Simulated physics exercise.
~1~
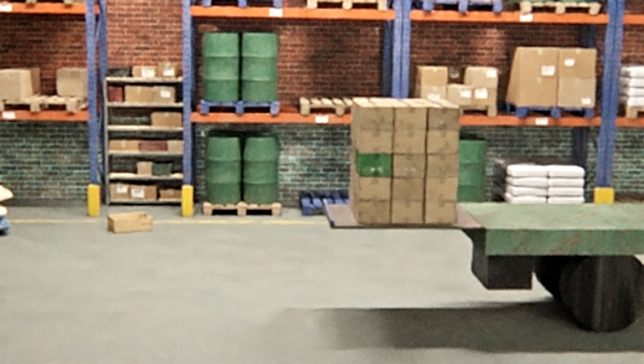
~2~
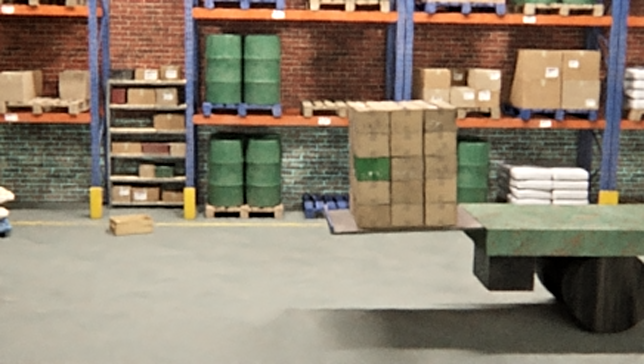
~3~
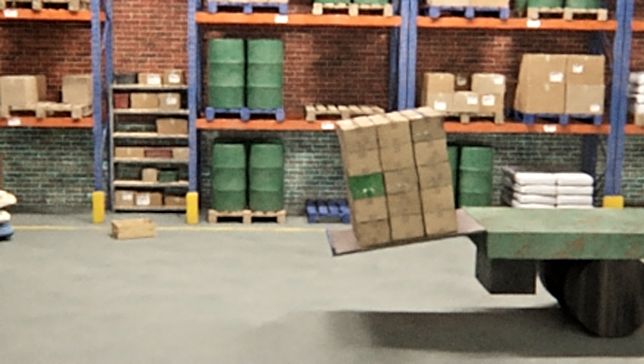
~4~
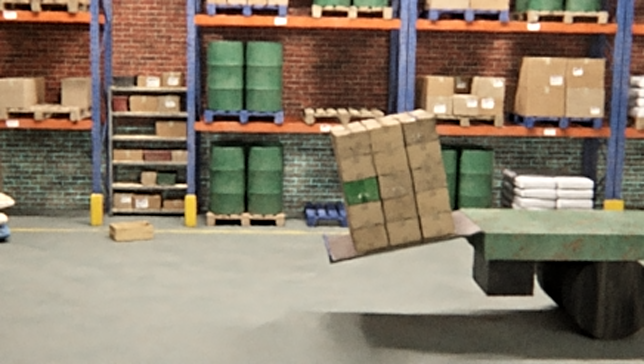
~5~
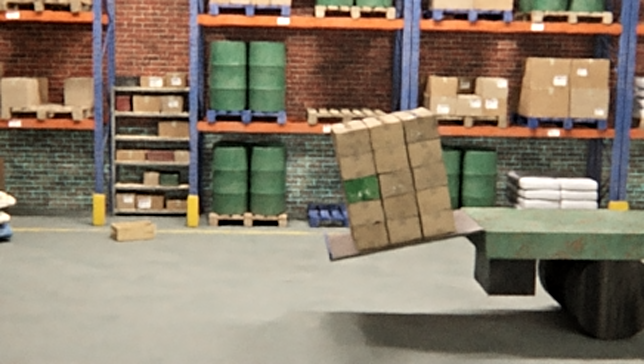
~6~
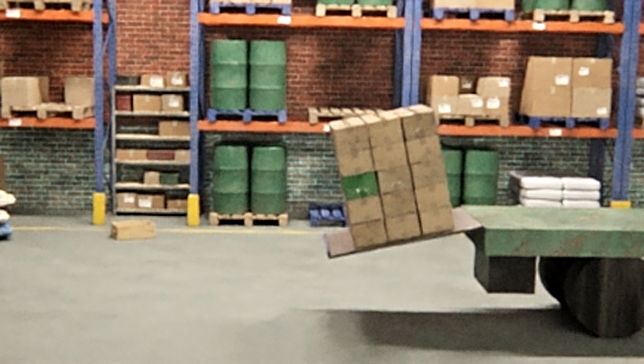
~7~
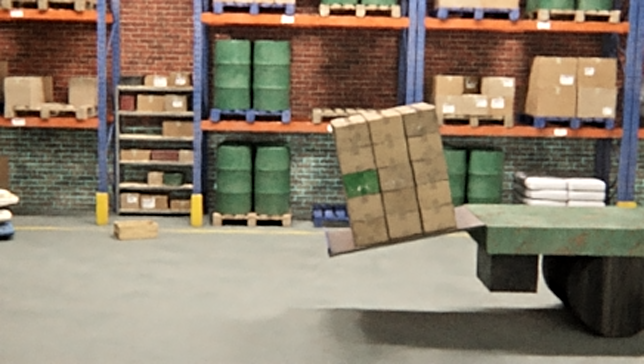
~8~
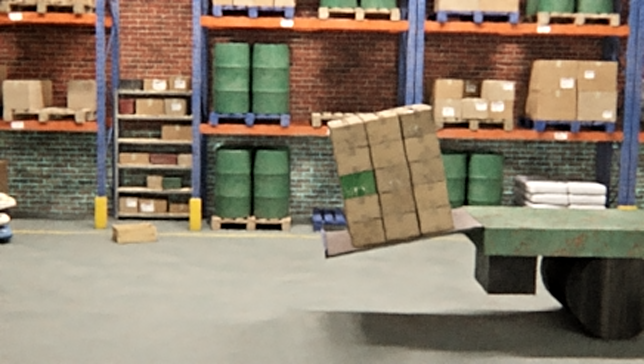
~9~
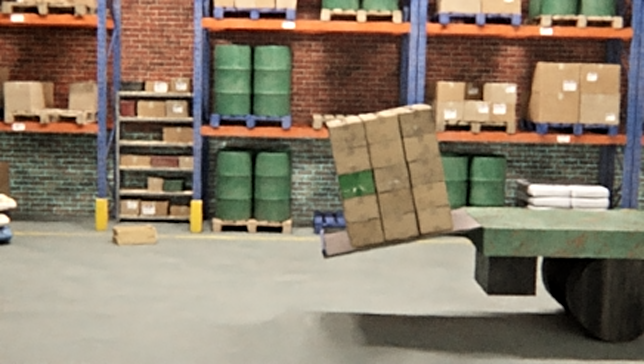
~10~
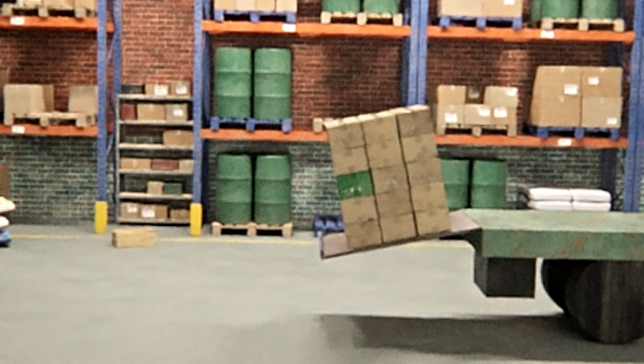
The video shows a stack of brown parcels, one with a green label, on the rear flap of a flatbed in a warehouse. The flap tips gently down to the left and stops, and the stack leans with it, staying together on the flap to the end.
